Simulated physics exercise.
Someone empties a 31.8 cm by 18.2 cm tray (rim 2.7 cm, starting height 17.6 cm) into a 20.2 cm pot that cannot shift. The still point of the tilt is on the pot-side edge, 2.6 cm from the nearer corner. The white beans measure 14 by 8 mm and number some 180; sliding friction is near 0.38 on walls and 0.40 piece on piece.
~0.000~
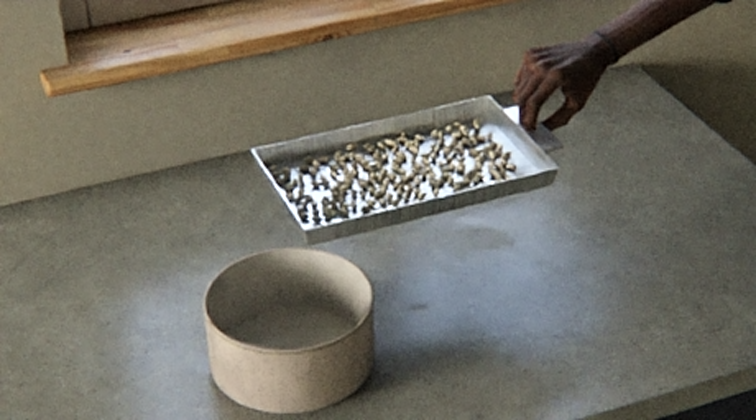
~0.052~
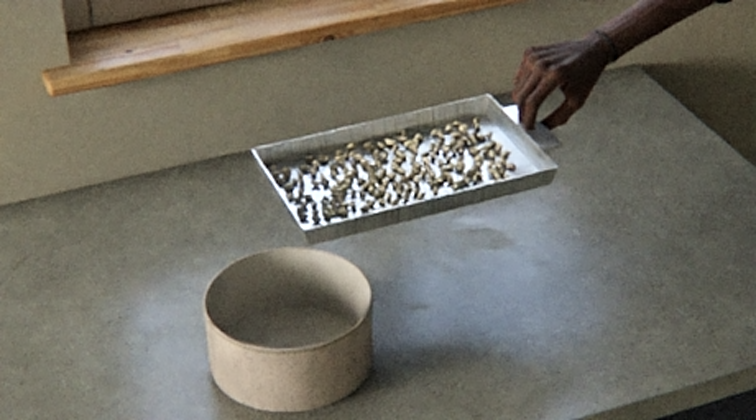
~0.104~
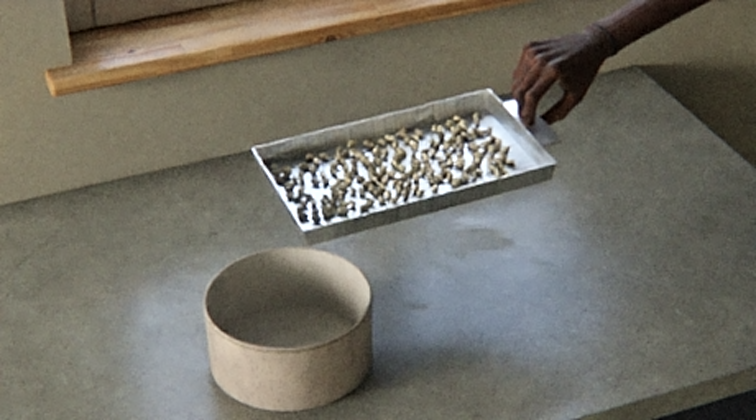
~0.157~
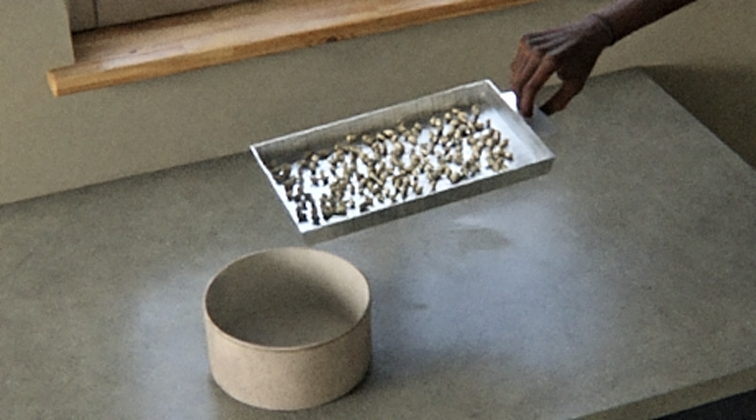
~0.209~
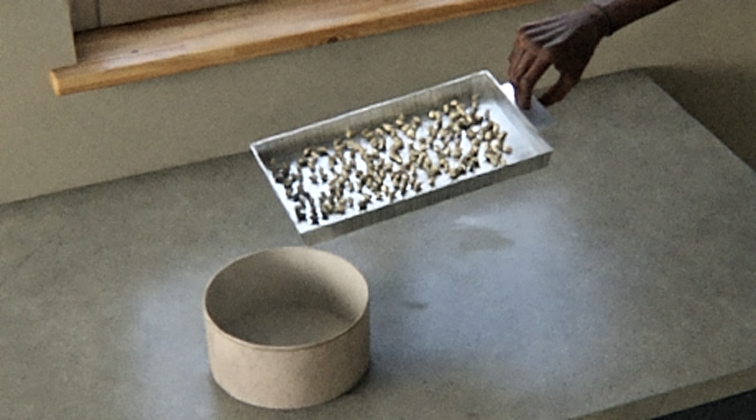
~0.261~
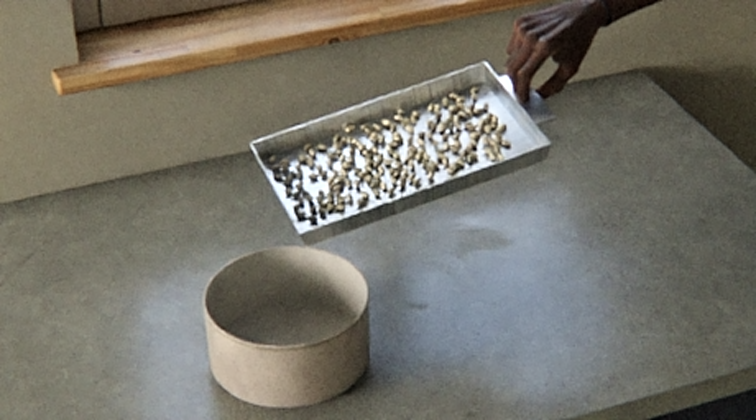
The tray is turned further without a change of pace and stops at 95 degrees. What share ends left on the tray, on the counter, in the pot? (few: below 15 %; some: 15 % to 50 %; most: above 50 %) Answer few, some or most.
Tray: Few, counter: Few, pot: Most.
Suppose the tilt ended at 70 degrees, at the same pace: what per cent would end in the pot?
It would be near 45 per cent.
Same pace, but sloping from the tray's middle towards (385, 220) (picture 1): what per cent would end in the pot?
Some 95 per cent.
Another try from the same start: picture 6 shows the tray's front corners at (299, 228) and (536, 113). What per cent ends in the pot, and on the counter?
Pot 55, counter 35.
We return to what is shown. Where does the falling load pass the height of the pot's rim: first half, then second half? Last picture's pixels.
At about (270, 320), then at (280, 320).
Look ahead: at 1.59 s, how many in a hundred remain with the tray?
Some 90 per cent of the load.
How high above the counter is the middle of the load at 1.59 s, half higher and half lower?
Roughly 22 cm.
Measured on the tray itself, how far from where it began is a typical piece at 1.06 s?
Roughly 11 cm.
After 1.06 s, tilt 50 degrees; the tray holds 100 %, the pot 0 %.
After 1.59 s, tilt 76 degrees; the tray holds 90 %, the pot 10 %.
After 2.18 s, tilt 95 degrees; the tray holds 5 %, the pot 90 %.
By 3.0 s all is still; tray 0 %, counter 0 %, pot 100 %.
